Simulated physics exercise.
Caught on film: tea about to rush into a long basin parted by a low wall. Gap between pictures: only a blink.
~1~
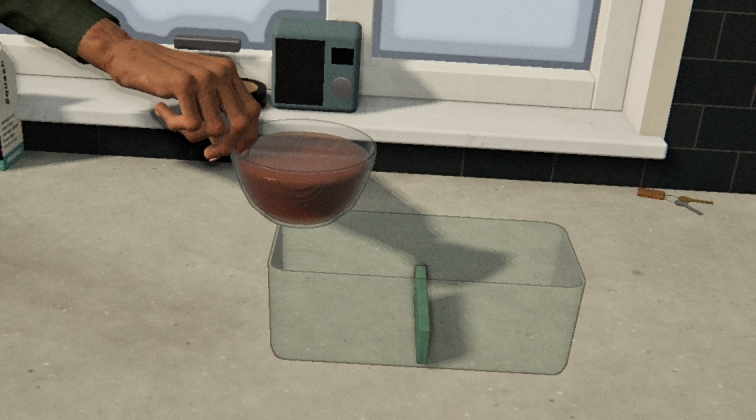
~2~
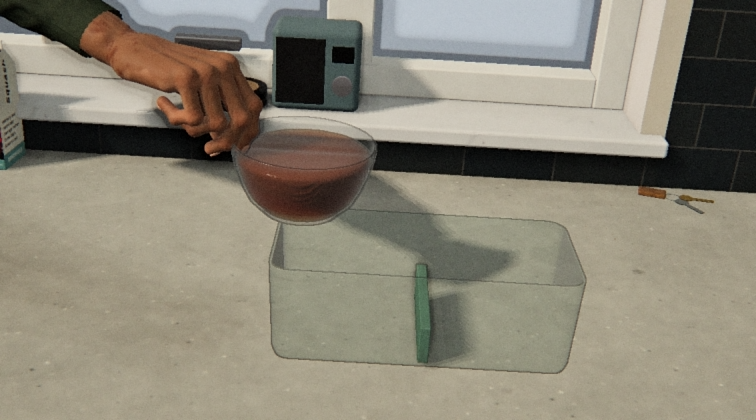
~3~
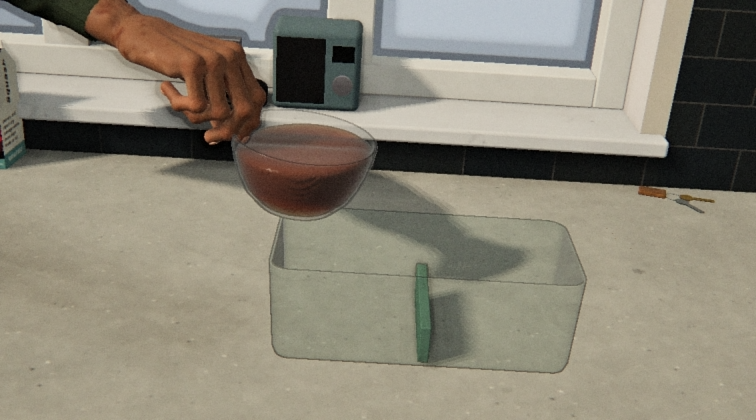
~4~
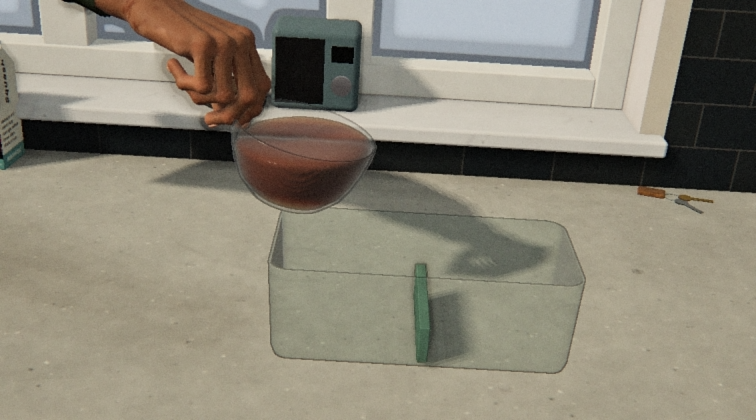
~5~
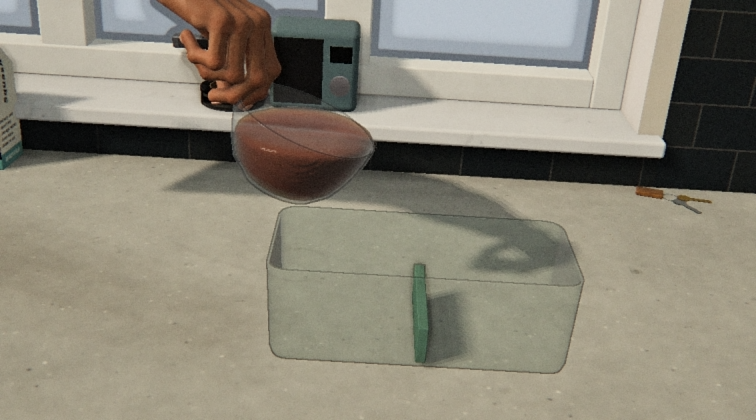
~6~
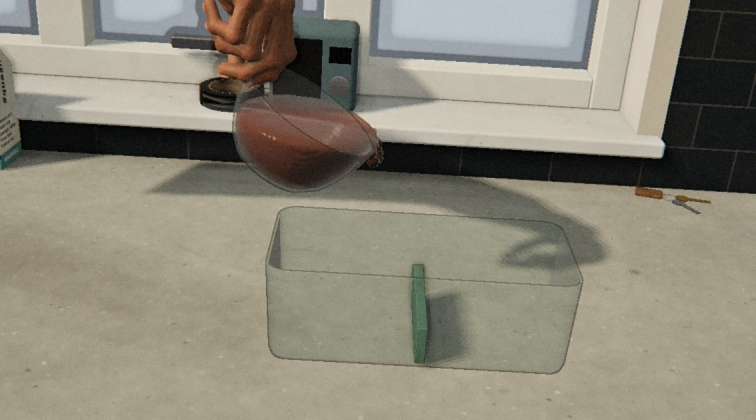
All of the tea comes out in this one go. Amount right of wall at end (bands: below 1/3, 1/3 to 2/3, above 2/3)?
Above 2/3.
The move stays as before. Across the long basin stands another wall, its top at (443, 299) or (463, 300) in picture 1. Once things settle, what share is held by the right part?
It would come to roughly 65 per cent the first time and roughly 50 per cent the second.
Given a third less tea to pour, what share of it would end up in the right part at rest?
I'd put it at around 80 %.
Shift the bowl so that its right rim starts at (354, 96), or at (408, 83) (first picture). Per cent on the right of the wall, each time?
Close to 70 % for the first start and close to 75 % for the second.
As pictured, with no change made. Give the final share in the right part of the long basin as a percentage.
About 75 per cent.
A moment on, the bowl is tipped on its side and 32 per cent is still to pour, 3 is left of the wall and 12 right of it.
Next, the bowl is tipped right over and 1 per cent is still to pour, 5 is left of the wall and 83 right of it.
Then the bowl is tipped right over and 0 per cent is still to pour, 17 is left of the wall and 75 right of it.
Later the bowl is tipped right over and 0 per cent is still to pour, 20 is left of the wall and 76 right of it.
In the end 20 per cent lies left of the wall, 76 right of it and 3 outside.
